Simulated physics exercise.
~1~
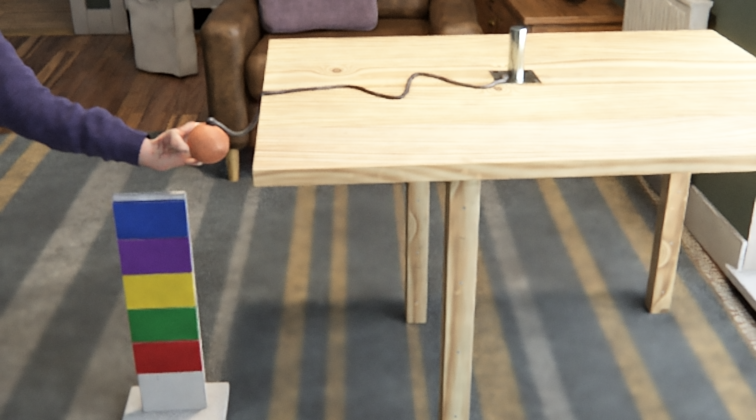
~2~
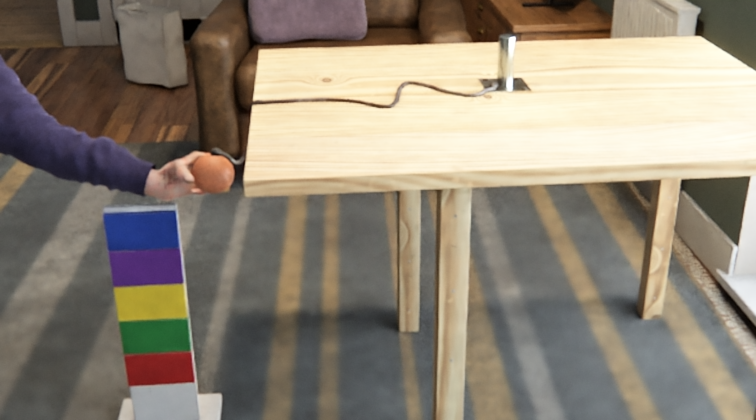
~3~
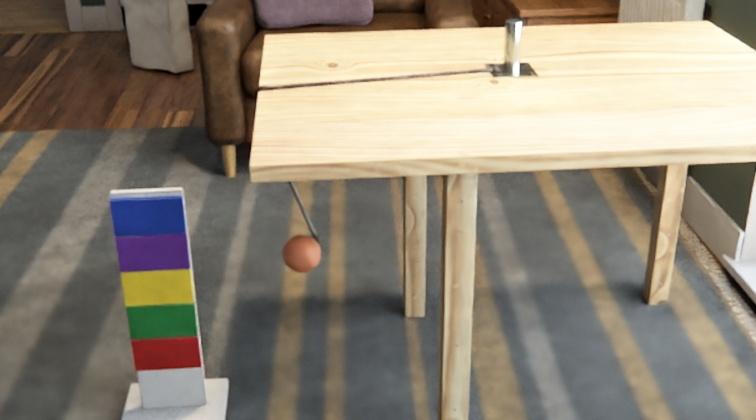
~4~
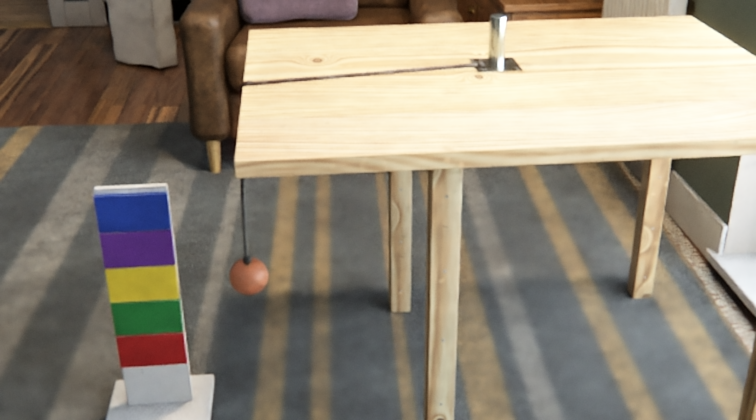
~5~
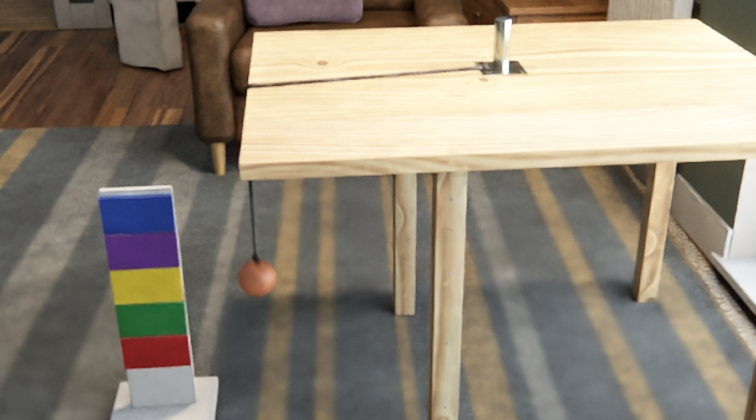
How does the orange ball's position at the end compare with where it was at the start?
At the start the ball is held in a hand beside the table's left edge, higher than the striped board. By the end it hangs on its cord below the tabletop, lower and a little farther right, level with the yellow band.
